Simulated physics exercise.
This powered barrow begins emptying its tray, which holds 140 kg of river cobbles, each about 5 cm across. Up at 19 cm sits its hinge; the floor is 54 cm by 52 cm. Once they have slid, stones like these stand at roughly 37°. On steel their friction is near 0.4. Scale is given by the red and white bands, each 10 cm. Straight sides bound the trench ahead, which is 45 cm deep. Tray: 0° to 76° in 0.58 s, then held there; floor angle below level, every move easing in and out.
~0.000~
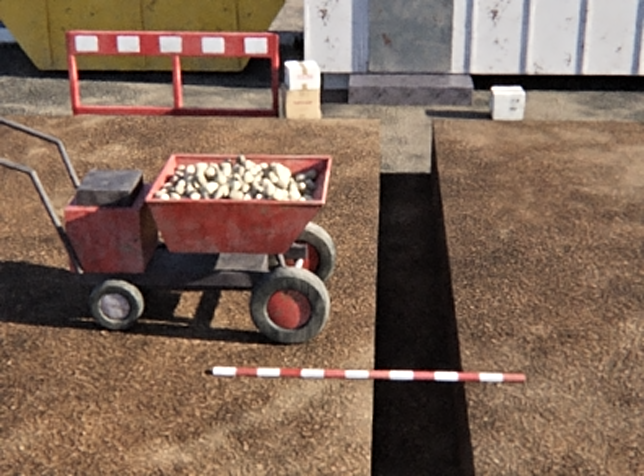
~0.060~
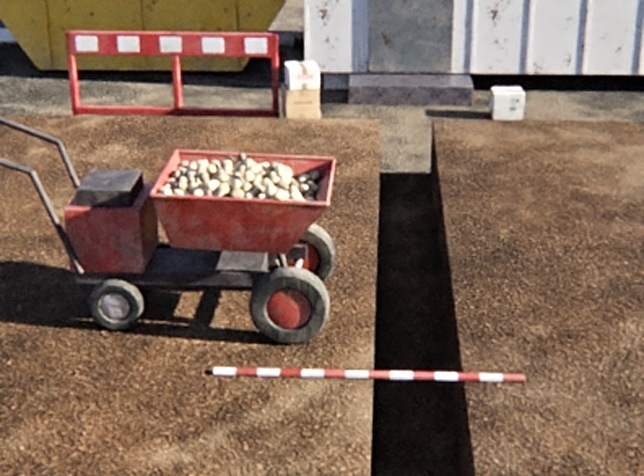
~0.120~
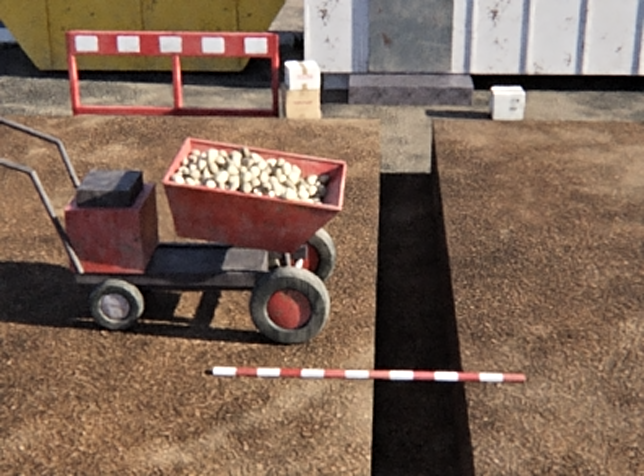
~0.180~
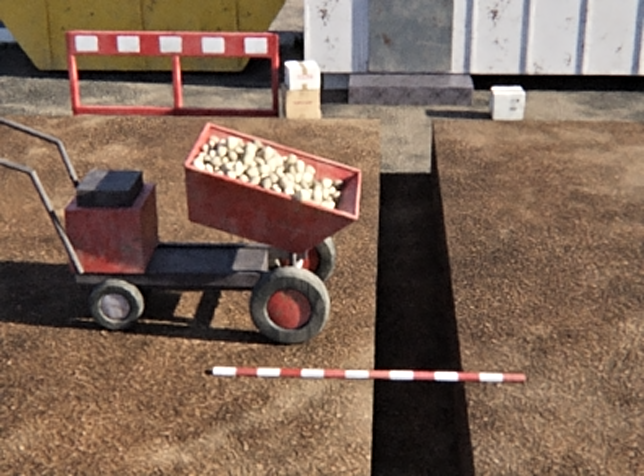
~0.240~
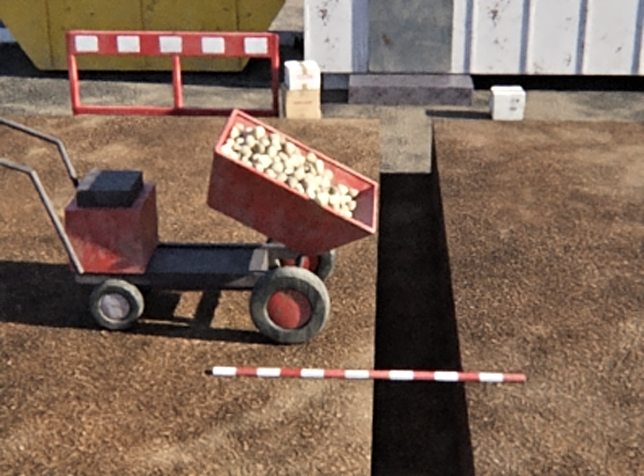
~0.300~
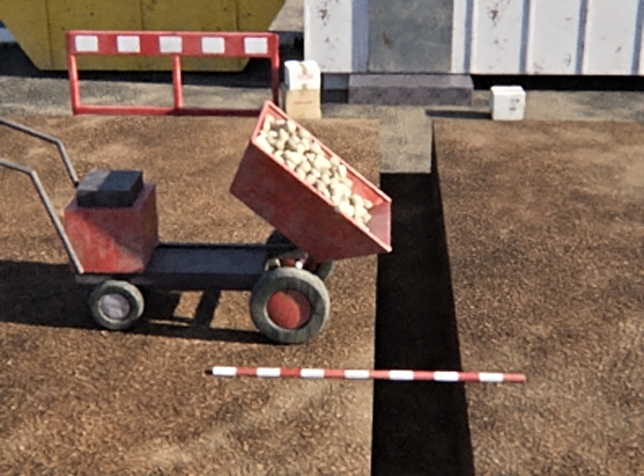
At the start, a red powered barrow stands on brown ground left of a dark trench, its tray of pale cobbles level. The tray then tilts gradually, its rear rising and its front edge lowering toward the right, until it slopes steeply beside the trench with the stones still inside.
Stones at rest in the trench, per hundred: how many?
Approx. 46 %.
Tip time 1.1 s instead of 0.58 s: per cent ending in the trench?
It would be near 70 percent.
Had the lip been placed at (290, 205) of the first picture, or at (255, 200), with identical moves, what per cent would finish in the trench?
Near 75 per cent from the first place, 90 from the second.
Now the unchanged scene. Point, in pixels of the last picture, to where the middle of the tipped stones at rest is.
I'd put it close to (475, 315).
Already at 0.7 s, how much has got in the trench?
I'd put it near 25 per cent.
After 0.4 s the floor is at 63°; 100 % in the tray; the foremost stones are at (397, 258).
After 0.7 s the floor is at 76°; 49 % in the tray, 24 % in the trench, 27 % past the trench; the foremost stones are at (498, 311).
After 1.0 s the floor is at 76°; 5 % in the tray, 39 % in the trench, 55 % past the trench; the foremost stones are past the picture's edge.
After 3.0 s the floor is at 76°; 0 % in the tray, 46 % in the trench, 54 % past the trench; the foremost stones are past the picture's edge.
